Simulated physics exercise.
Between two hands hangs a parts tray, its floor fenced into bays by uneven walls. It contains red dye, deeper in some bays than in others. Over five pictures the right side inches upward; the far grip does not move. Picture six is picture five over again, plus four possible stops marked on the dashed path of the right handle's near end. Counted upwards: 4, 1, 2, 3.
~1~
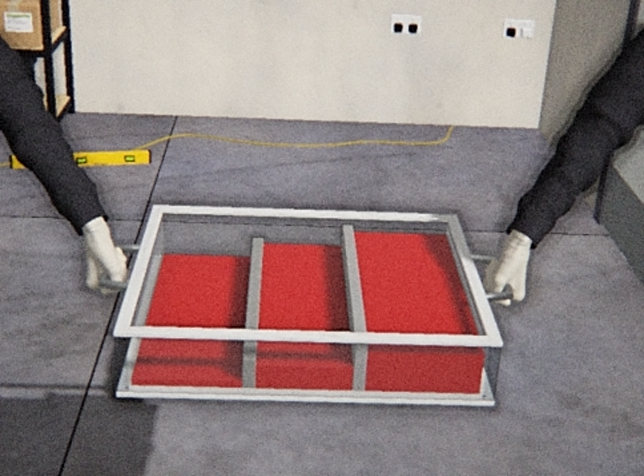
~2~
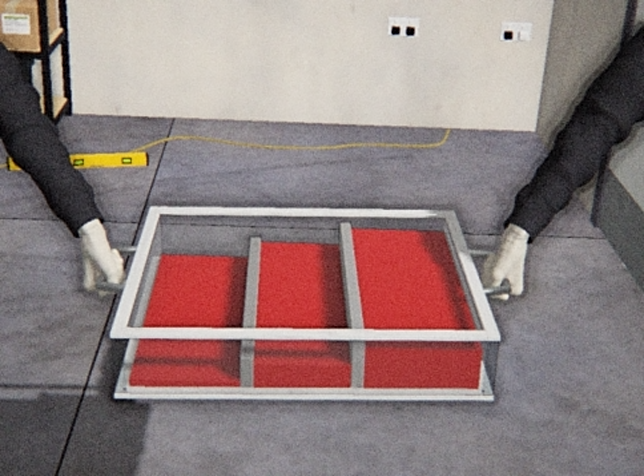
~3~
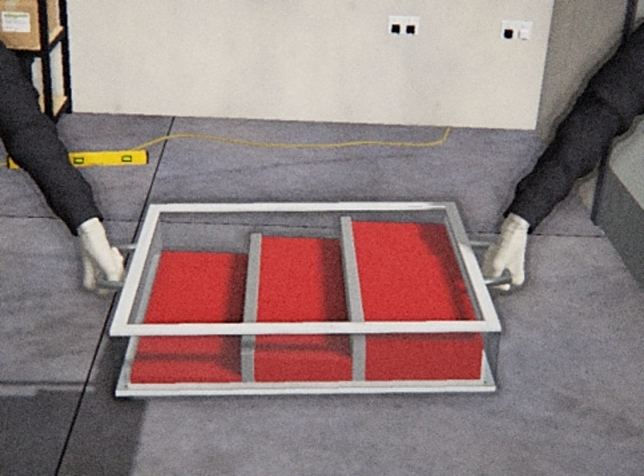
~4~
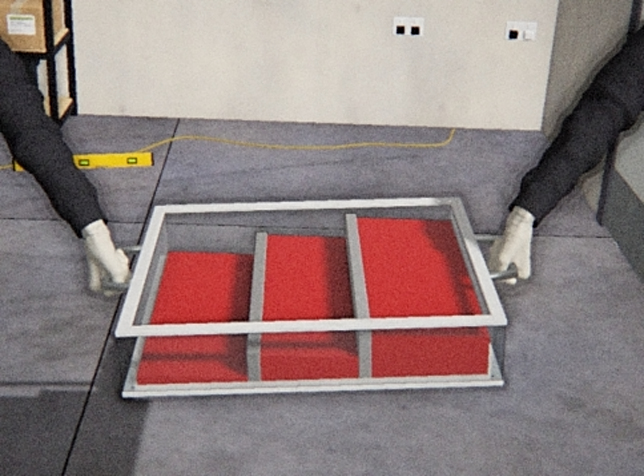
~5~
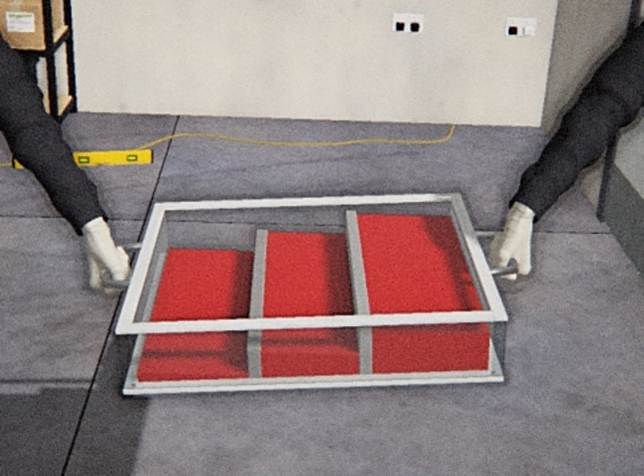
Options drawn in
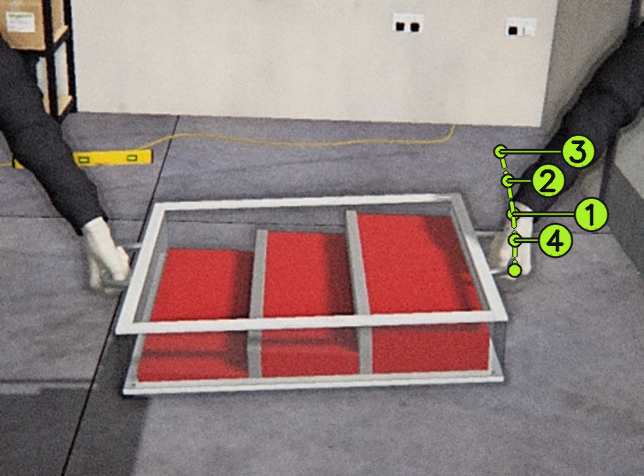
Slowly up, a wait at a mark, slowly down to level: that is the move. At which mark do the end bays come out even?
Go for 3.
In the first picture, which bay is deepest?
It is the right one.
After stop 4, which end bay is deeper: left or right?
The right end bay.
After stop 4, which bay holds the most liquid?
It is the right one.
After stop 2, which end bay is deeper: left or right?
The right end bay.
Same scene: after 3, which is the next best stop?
2 it is.
In lime, 1 at (513, 214); 2 at (508, 180); 3 at (500, 151); 4 at (515, 240).
With 1, the right end bay stands much deeper than the other; nothing spills.
With 2, the right end bay stands much deeper than the other; nothing spills.
With 3, the two end bays stand about equally deep; nothing spills.
With 4, the right end bay stands much deeper than the other; nothing spills.
